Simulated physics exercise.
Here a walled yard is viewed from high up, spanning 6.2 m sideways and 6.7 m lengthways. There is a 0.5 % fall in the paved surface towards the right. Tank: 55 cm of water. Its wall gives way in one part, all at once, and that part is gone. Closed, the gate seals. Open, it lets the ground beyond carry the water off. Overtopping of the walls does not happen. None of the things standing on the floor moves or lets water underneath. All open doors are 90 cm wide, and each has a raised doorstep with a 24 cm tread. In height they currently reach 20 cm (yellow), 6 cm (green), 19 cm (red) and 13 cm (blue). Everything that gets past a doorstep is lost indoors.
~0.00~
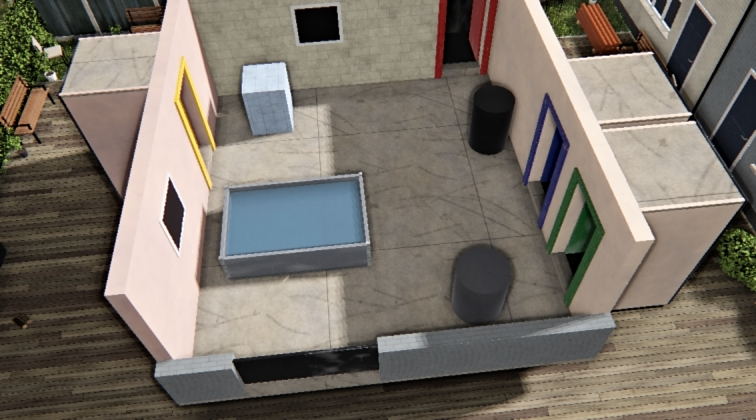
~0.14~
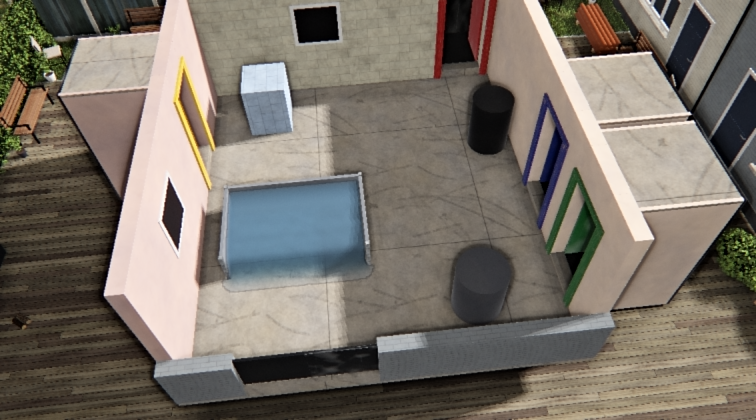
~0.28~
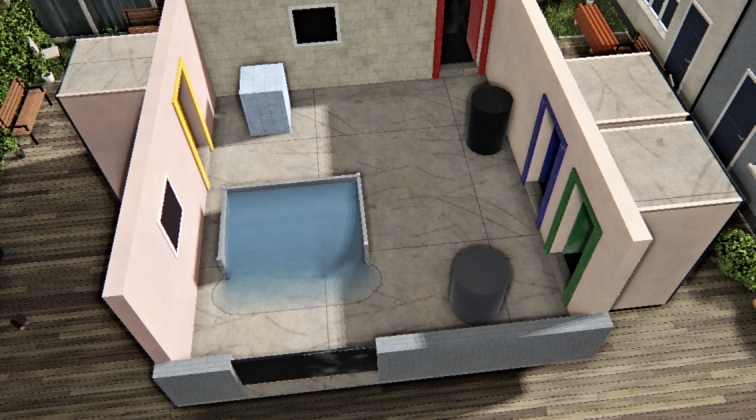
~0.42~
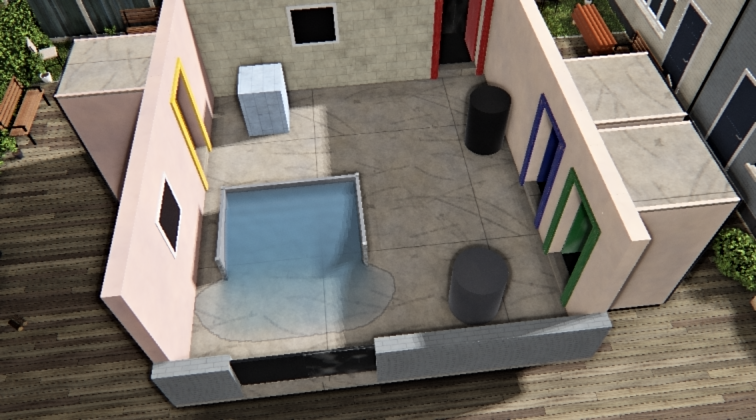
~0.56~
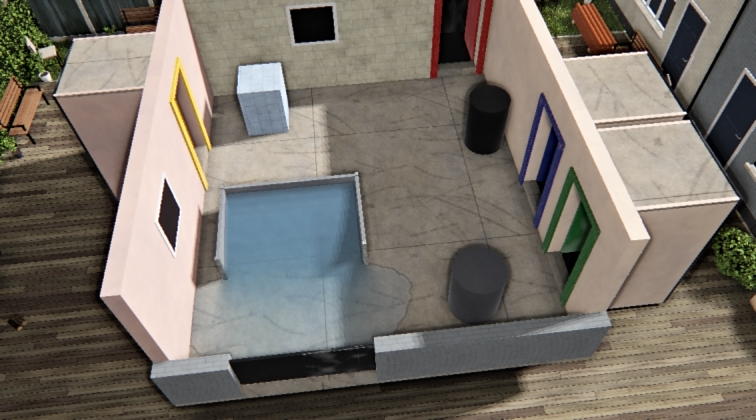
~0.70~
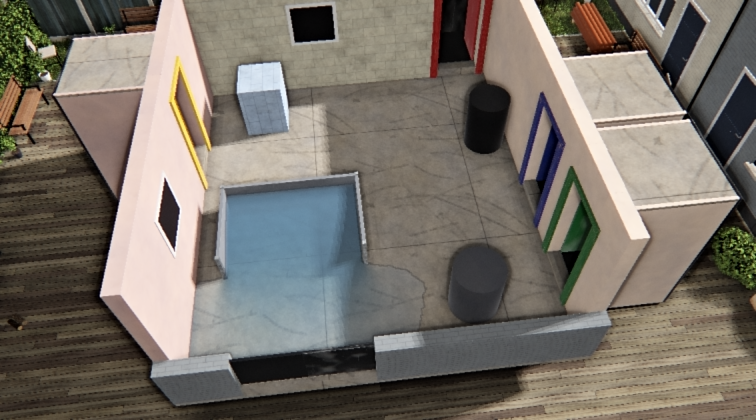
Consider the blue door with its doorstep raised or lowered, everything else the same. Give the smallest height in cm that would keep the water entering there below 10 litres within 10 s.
Roughly 7.5 cm.
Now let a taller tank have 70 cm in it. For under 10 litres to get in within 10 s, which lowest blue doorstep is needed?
Something near 10.0 cm should do.
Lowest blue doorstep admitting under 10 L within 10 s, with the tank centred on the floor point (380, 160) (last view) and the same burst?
You'd need some 5.5 cm.
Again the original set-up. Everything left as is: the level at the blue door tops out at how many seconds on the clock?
I'd guess close to 7.0 seconds.
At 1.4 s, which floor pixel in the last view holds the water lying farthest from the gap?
Lab note: Front tip approx. at (484, 347).
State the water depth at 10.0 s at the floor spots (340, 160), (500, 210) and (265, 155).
First spot about 4 cm, second about 7 cm, third about 3 cm.
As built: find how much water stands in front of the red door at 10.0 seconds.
Lab note: Depth approx. 5.5 cm.
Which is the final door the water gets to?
Last: Red.
After 1.4 s water covers 20 % of the floor, deepest (42 cm) near (187, 381); it has not reached the blue door.
After 3.0 s water covers 35 % of the floor, deepest (28 cm) near (462, 350); it has not reached the blue door.
After 10.0 s water covers 95 % of the floor, deepest (10 cm) near (572, 337); 7 cm at the blue door, 0 litres in over its 13 cm doorstep.
At the blue door as built, the water arrived by 3.5 s and peaked near 10 cm at 7.0 s.
With a doorstep of 6.5 cm, 19 litres would have come in within the 10 s; with 9 cm, 3 litres. So under 10 litres takes about 7.5 cm.
